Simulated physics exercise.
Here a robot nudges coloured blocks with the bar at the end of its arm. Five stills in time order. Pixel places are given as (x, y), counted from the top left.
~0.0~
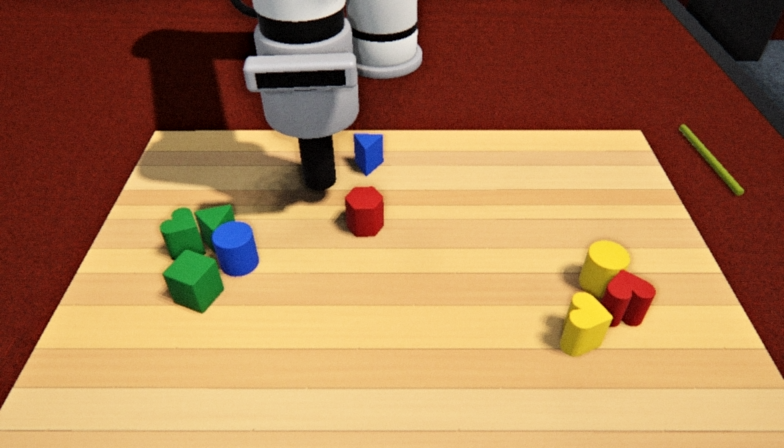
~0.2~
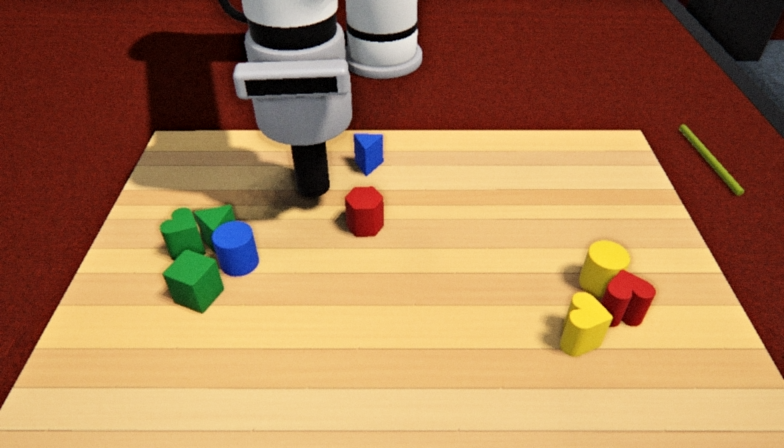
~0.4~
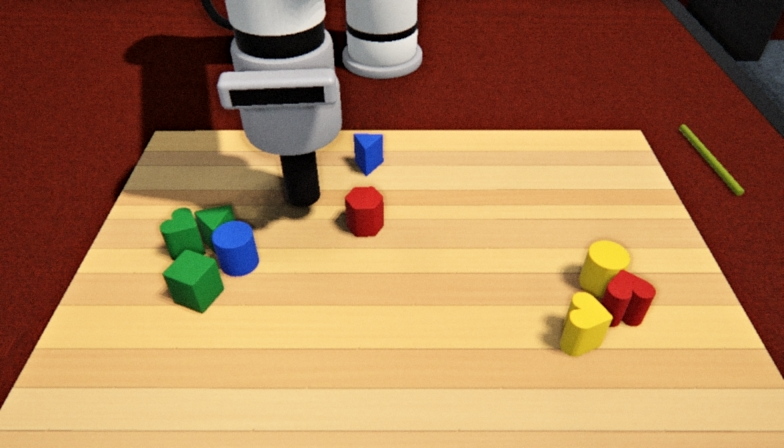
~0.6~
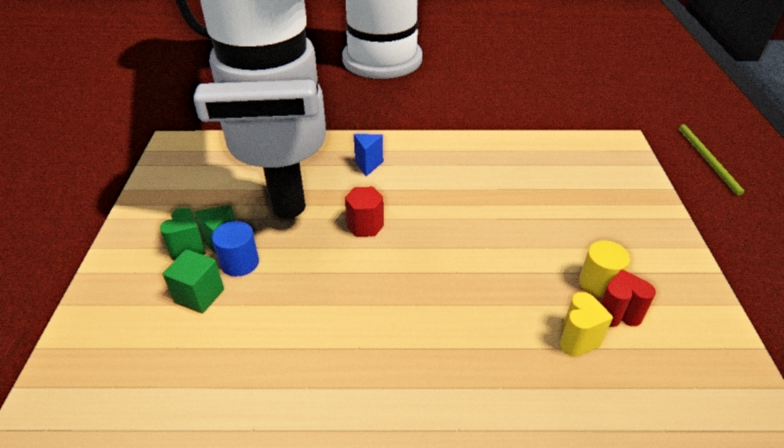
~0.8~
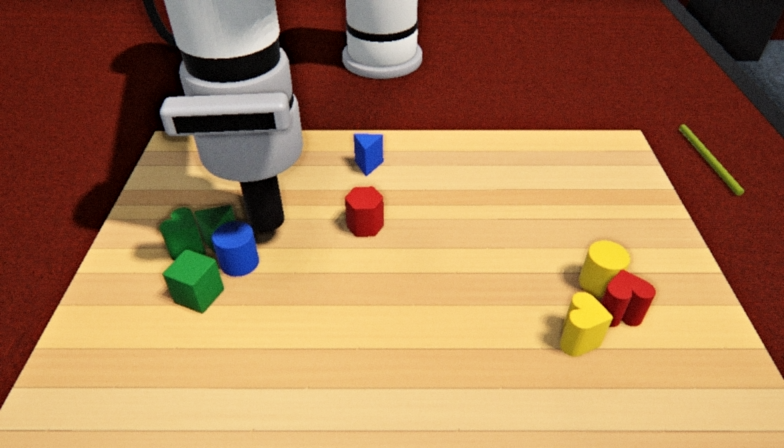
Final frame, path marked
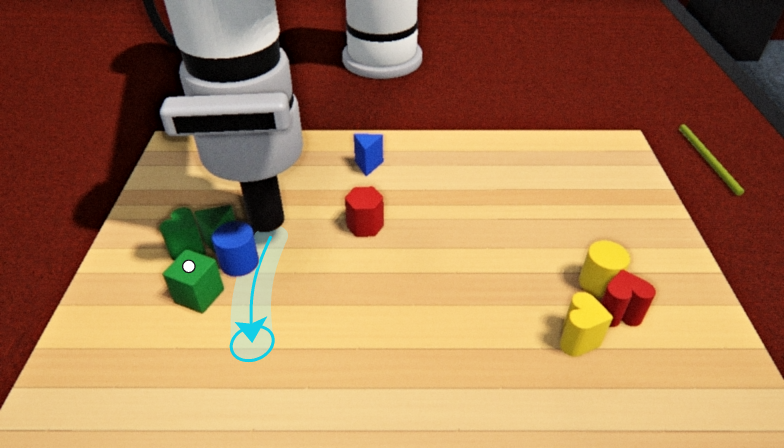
The robot arm's black bar moved left and toward the viewer across the wooden board, slowly at first, coming right beside the blue cylinder near the green blocks, while all the blocks stayed still.
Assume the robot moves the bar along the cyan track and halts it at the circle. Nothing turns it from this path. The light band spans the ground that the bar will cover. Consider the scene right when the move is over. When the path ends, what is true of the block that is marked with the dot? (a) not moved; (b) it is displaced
That would be b.
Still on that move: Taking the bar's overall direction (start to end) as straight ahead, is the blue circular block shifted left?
Answer: No.
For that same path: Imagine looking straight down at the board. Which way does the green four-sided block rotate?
It spins with the clock.
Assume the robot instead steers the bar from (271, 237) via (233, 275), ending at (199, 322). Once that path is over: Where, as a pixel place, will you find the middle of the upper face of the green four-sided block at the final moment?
Roughly at (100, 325).
Path on the board, from (271, 237) by way of (254, 286) to (252, 343); the dot is on the green four-sided block.
The first path, step by step. One third of the way, bar at (254, 253); green four-sided block at (173, 276), turned 15° clockwise; blue circular block at (213, 256).
Two thirds of the way, bar at (247, 288); green four-sided block at (155, 283), turned 35° clockwise; blue circular block at (201, 276).
At the end, bar at (248, 327); green four-sided block at (155, 283), turned 35° clockwise; green triangle in place; blue circular block at (201, 276).
